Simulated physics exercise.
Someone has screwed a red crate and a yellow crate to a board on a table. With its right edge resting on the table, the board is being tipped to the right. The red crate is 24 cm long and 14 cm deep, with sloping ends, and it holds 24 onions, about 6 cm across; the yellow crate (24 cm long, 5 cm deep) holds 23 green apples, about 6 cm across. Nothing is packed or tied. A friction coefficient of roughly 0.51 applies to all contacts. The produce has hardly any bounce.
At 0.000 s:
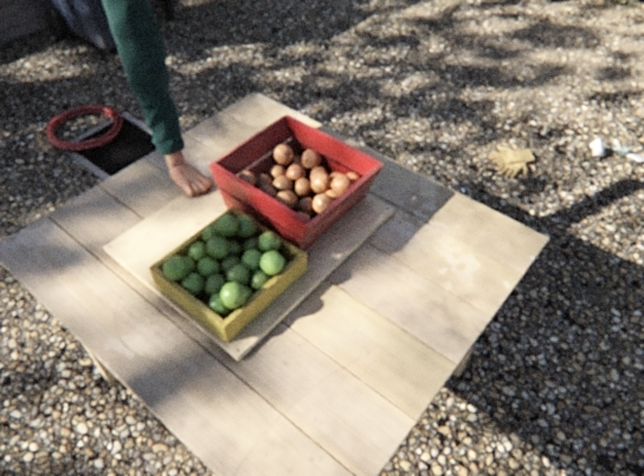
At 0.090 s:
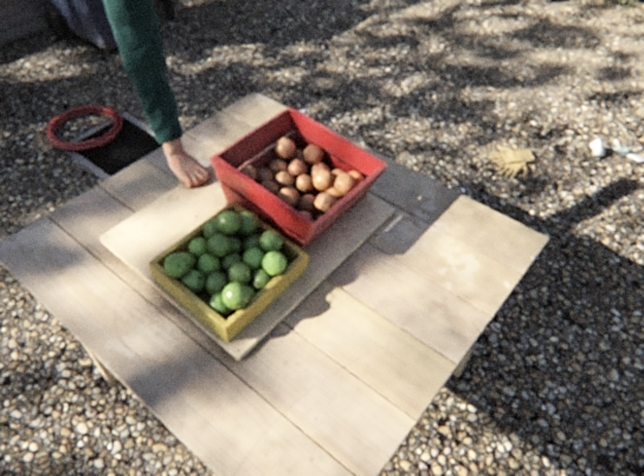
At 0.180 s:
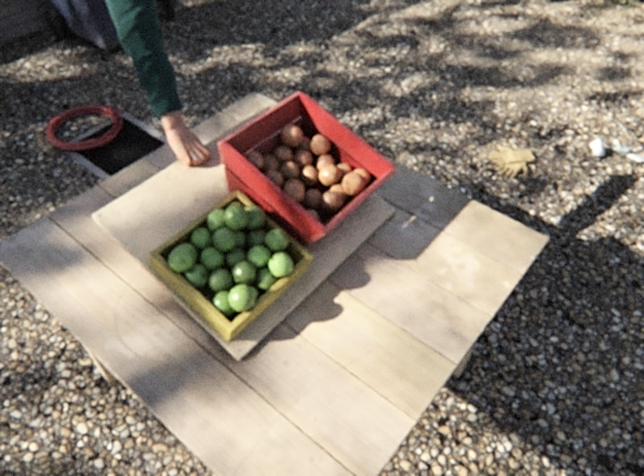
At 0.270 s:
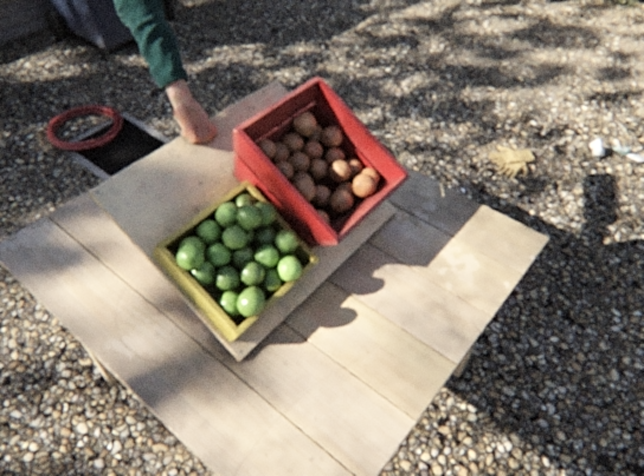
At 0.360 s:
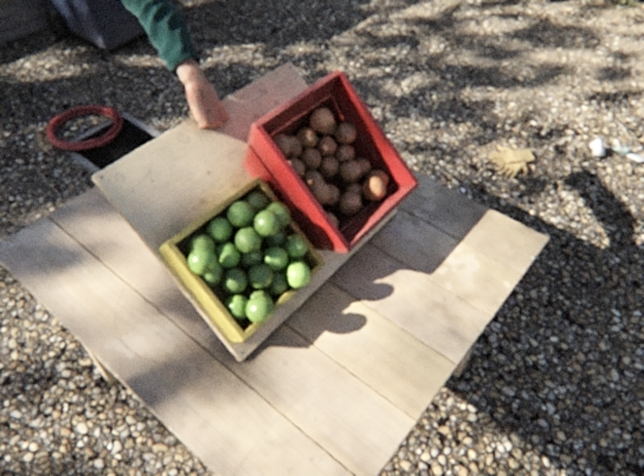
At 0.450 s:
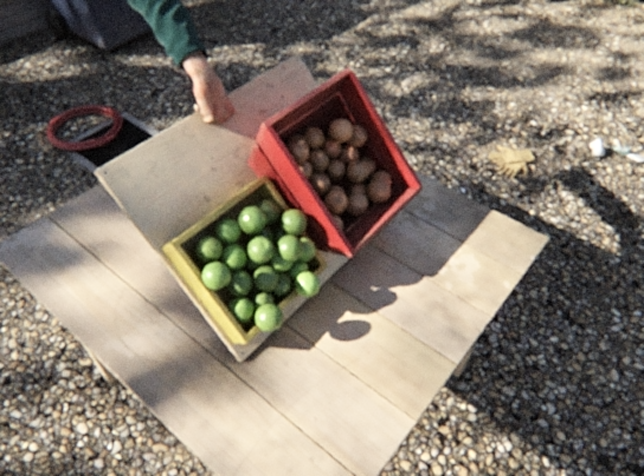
On a wooden table outdoors on gravel, a hand lifts the left side of a board, tilting it steadily to the right, along with the red crate of onions and yellow crate of green apples fixed on top.
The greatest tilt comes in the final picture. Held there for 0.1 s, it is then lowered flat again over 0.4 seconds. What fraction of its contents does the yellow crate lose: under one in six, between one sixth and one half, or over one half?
Spillage: Moderate, a sixth to half.
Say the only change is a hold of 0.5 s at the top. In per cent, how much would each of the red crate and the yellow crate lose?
Red crate: 0%, yellow crate: 40%.
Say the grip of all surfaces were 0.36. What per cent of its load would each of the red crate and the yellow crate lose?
Then the red crate sheds 0 per cent, while the yellow crate sheds 40 per cent.
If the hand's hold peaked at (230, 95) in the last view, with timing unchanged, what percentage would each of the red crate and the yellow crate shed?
Red crate 10%, yellow crate 40%.
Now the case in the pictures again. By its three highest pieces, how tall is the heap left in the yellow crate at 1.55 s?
Some 7 centimetres up.
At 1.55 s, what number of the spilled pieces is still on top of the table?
About 8.
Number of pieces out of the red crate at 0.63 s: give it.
Red crate: About 0.
After 0.63 s, tilt 39°; 0 of 24 out of the red crate and 5 of 23 out of the yellow crate.
After 0.85 s, tilt 7°; 0 of 24 out of the red crate and 8 of 23 out of the yellow crate.
After 1.16 s, tilt 0°; 0 of 24 out of the red crate and 9 of 23 out of the yellow crate.
When it is over (at 1.55 s), 0 of 24 out of the red crate and 9 of 23 out of the yellow crate. Asked share, 9 of 23, 39 per cent.
